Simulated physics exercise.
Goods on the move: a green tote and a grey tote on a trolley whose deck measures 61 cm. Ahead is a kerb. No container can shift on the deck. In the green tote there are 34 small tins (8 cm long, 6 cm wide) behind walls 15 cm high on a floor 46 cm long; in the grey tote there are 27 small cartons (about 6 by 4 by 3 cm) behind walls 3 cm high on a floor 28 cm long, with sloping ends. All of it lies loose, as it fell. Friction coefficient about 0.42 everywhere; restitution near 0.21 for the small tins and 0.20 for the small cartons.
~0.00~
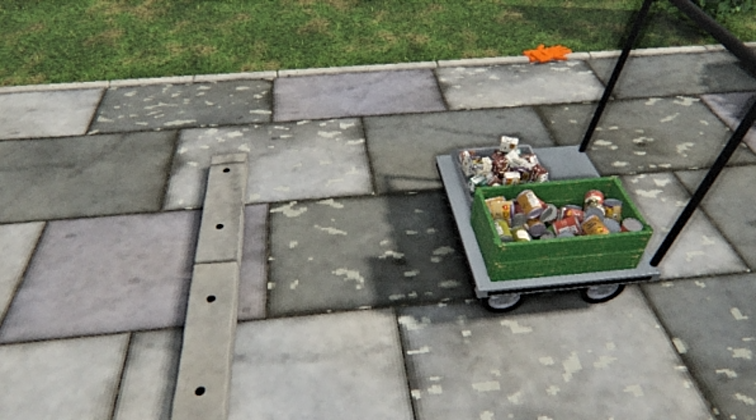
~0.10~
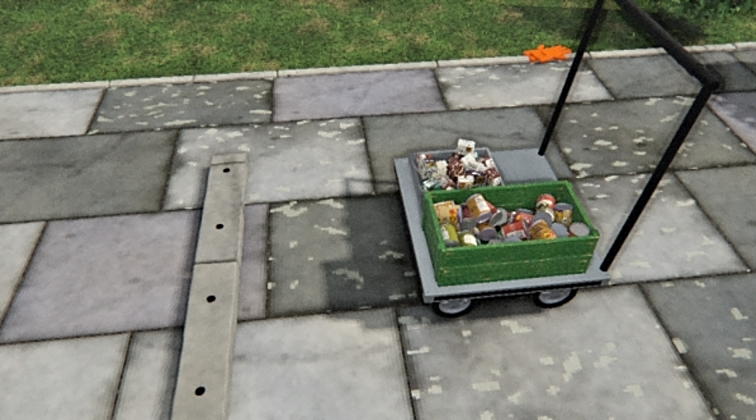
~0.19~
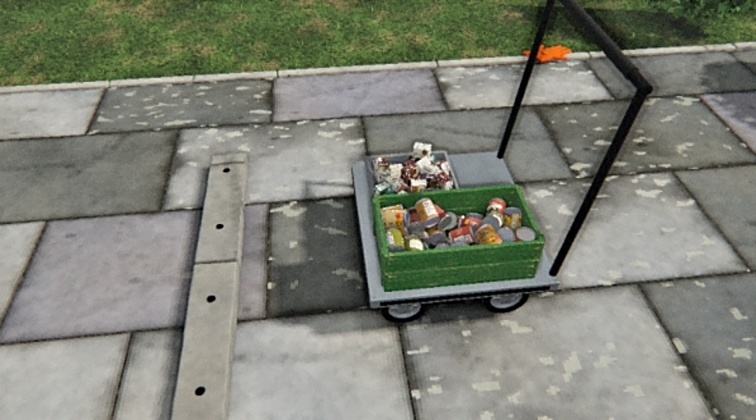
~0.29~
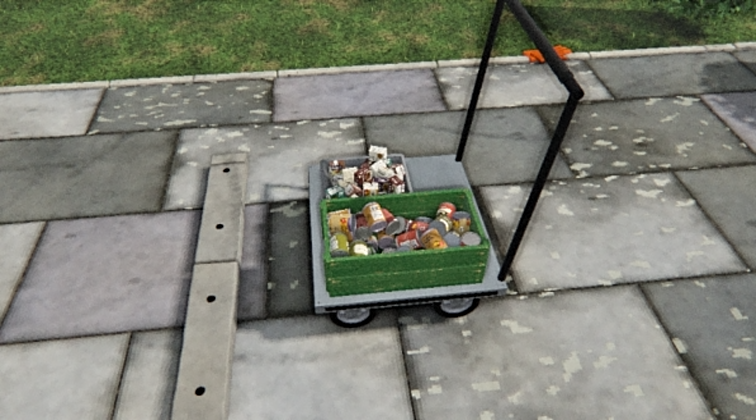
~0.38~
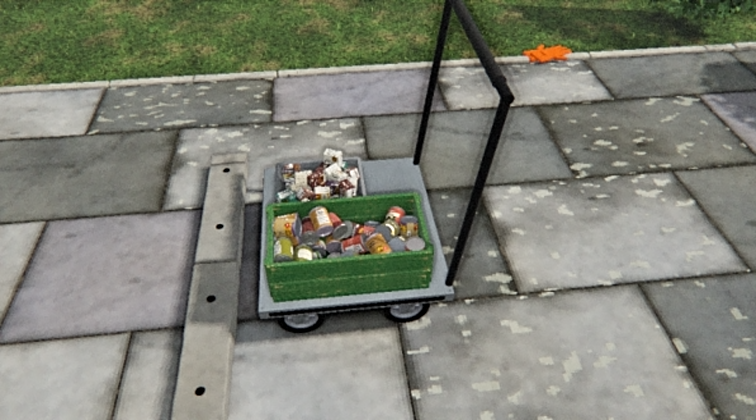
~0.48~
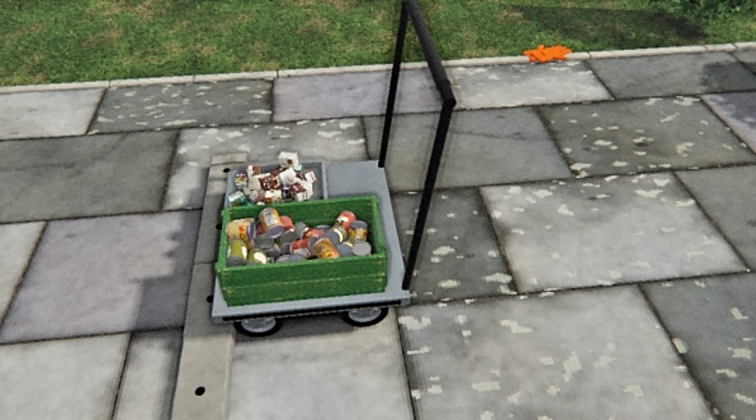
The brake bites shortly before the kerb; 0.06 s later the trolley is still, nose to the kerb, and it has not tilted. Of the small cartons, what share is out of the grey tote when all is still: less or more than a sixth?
The grey tote loses more than a sixth of its small cartons.
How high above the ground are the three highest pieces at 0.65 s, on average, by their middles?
Some 36 cm up.
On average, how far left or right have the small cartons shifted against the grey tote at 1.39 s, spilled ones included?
About 16 cm to the left.
After 0.53 s, the green tote has all 34 and the grey tote is down by 3 of 27.
After 0.65 s, the green tote has all 34 and the grey tote is down by 7 of 27.
After 0.88 s, the green tote has all 34 and the grey tote is down by 8 of 27.
Final count (at 1.39 s), the green tote has all 34 and the grey tote is down by 9 of 27. Asked share, 9 of 27, 33 per cent.
